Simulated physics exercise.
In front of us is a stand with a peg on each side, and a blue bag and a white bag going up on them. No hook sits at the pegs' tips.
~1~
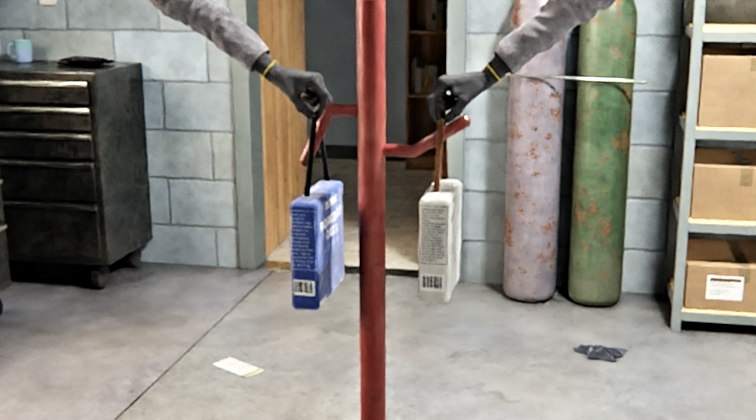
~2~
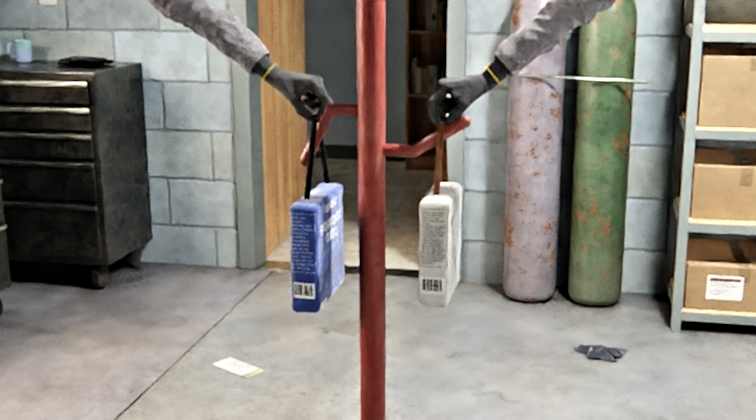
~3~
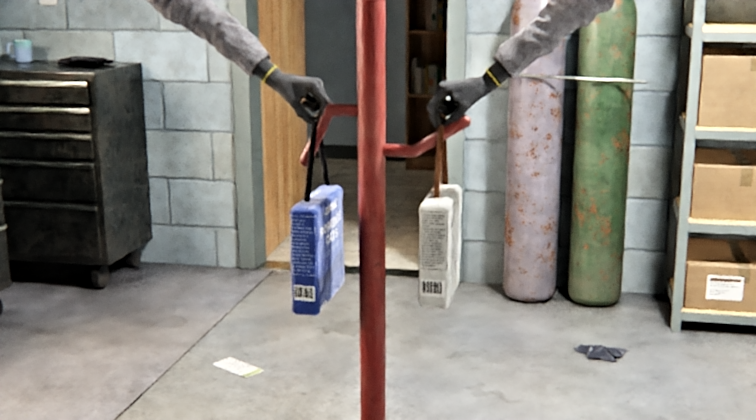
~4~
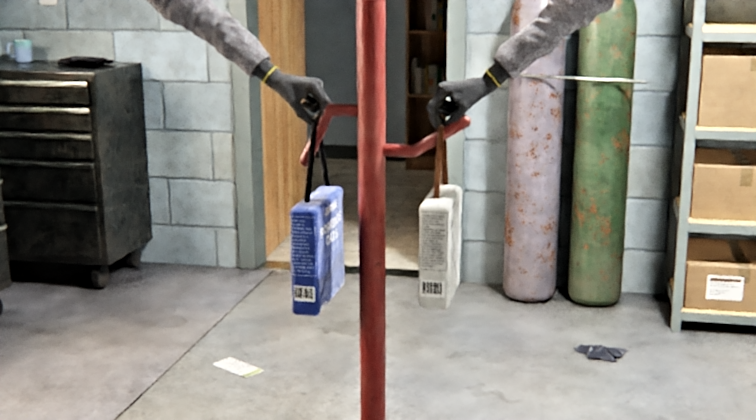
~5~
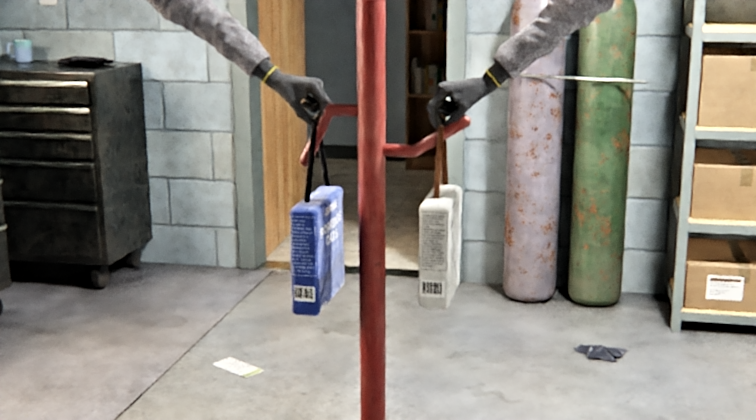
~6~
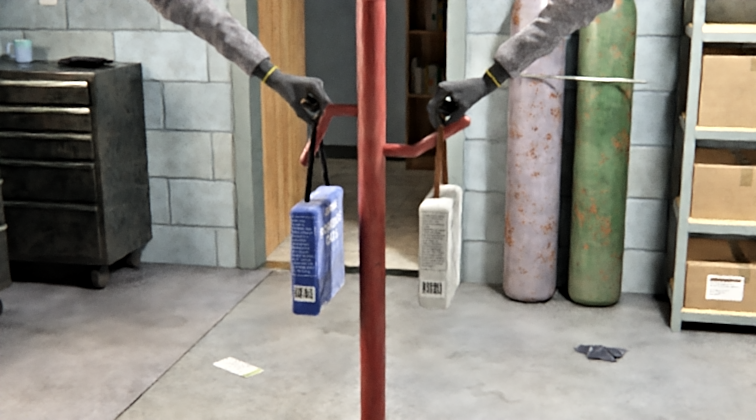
The clip shows two gloved hands holding a blue bag and a white bag by their straps at the pegs of a red stand, the left peg sloping down and the right pointing up; the bags lower very slightly, then barely move.
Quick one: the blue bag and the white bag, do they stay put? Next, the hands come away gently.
The blue bag does not stay put, the white bag stays put.
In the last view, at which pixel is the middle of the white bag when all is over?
(378, 260).
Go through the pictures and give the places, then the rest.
The first frame shows blue bag (318, 243); white bag (440, 240); left peg tip (306, 161); right peg tip (464, 121).
The second frame shows blue bag (318, 246); white bag (440, 243).
The third frame shows blue bag (319, 248); white bag (440, 245).
The fourth frame shows blue bag (319, 249); white bag (440, 246).
The fifth frame shows blue bag (319, 249); white bag (440, 246).
The sixth frame shows blue bag (319, 249); white bag (440, 246); left peg tip (306, 161), sloping steeply down; right peg tip (464, 121), pointing up.
Then, 0.46 s after the last picture, blue bag on the floor; white bag hanging near (398, 255).
Then, 0.92 s after the last picture, blue bag on the floor; white bag hanging near (389, 262).
At rest, blue bag on the floor; white bag hanging near (378, 260). The blue bag slips off its peg and the white bag holds on.
